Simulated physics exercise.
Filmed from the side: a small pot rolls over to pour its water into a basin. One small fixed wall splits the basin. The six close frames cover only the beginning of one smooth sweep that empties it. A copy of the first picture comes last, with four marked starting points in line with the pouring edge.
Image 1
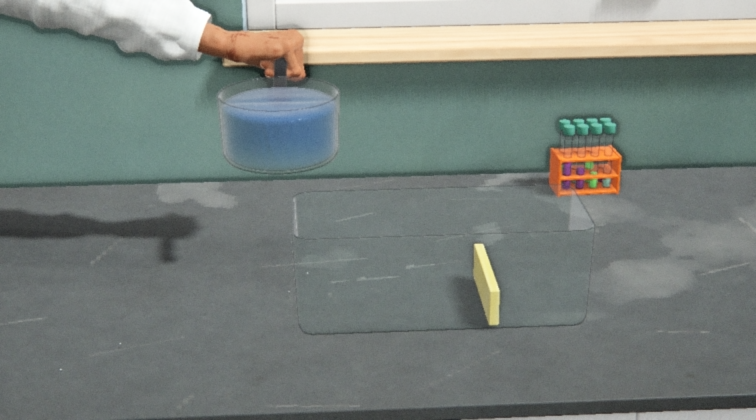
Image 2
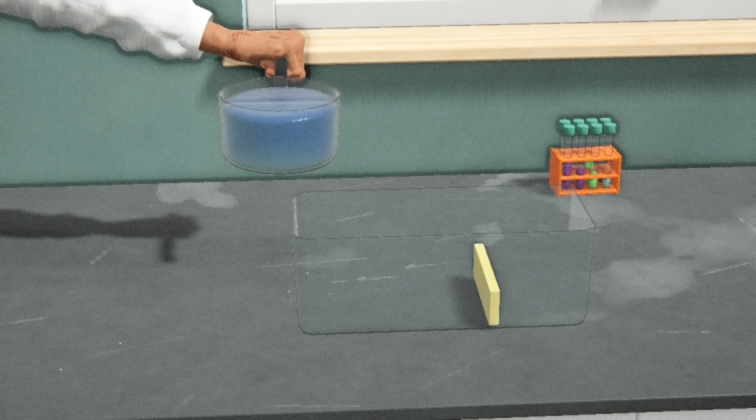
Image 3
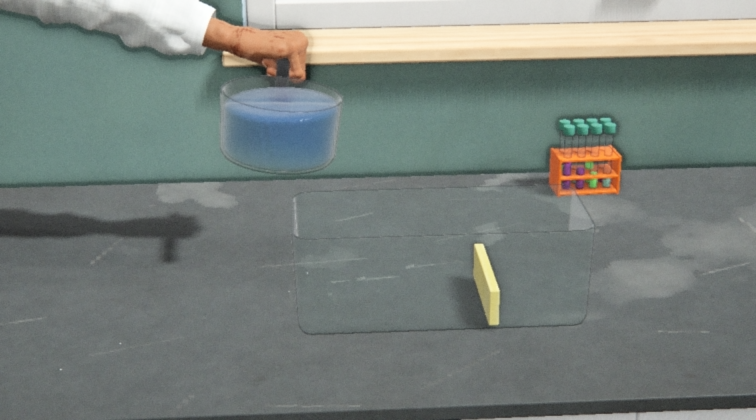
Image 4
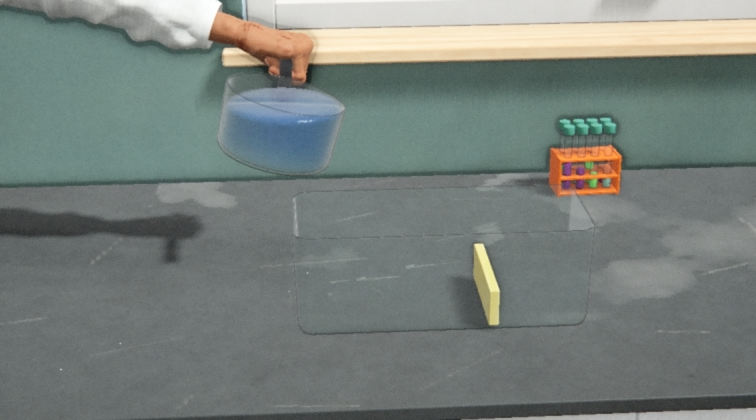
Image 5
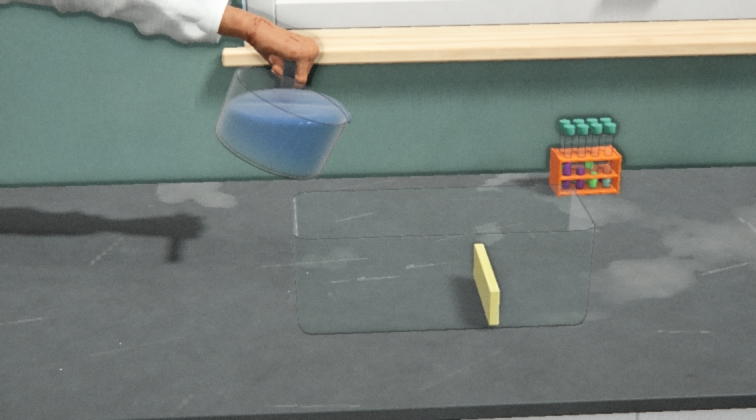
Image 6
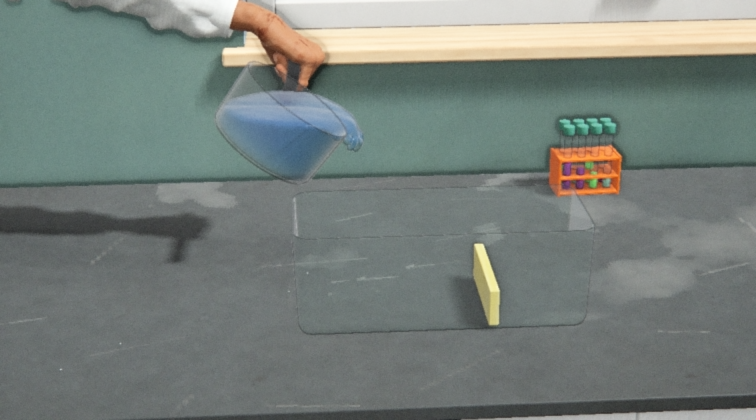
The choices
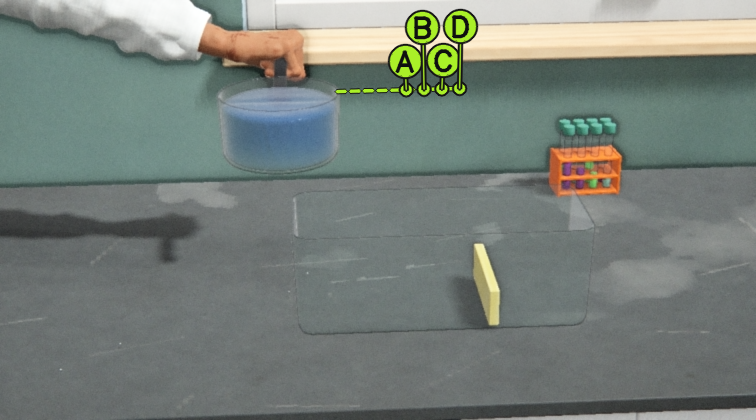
On a dark lab counter, a hand tilts a clear pot rightward until blue water crosses its lip.
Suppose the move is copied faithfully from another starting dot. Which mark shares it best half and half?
It is C.
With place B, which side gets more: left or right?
The left one.
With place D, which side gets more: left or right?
More ends on the right.
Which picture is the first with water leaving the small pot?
Picture 5.
In lime, A at (406, 89); B at (424, 89); C at (441, 88); D at (459, 88).
With A, about 90 % ends left of the wall and 7 % right of it; 3 % is lost outside.
With B, about 69 % ends left of the wall and 29 % right of it.
With C, about 50 % ends left of the wall and 50 % right of it.
With D, about 33 % ends left of the wall and 67 % right of it.
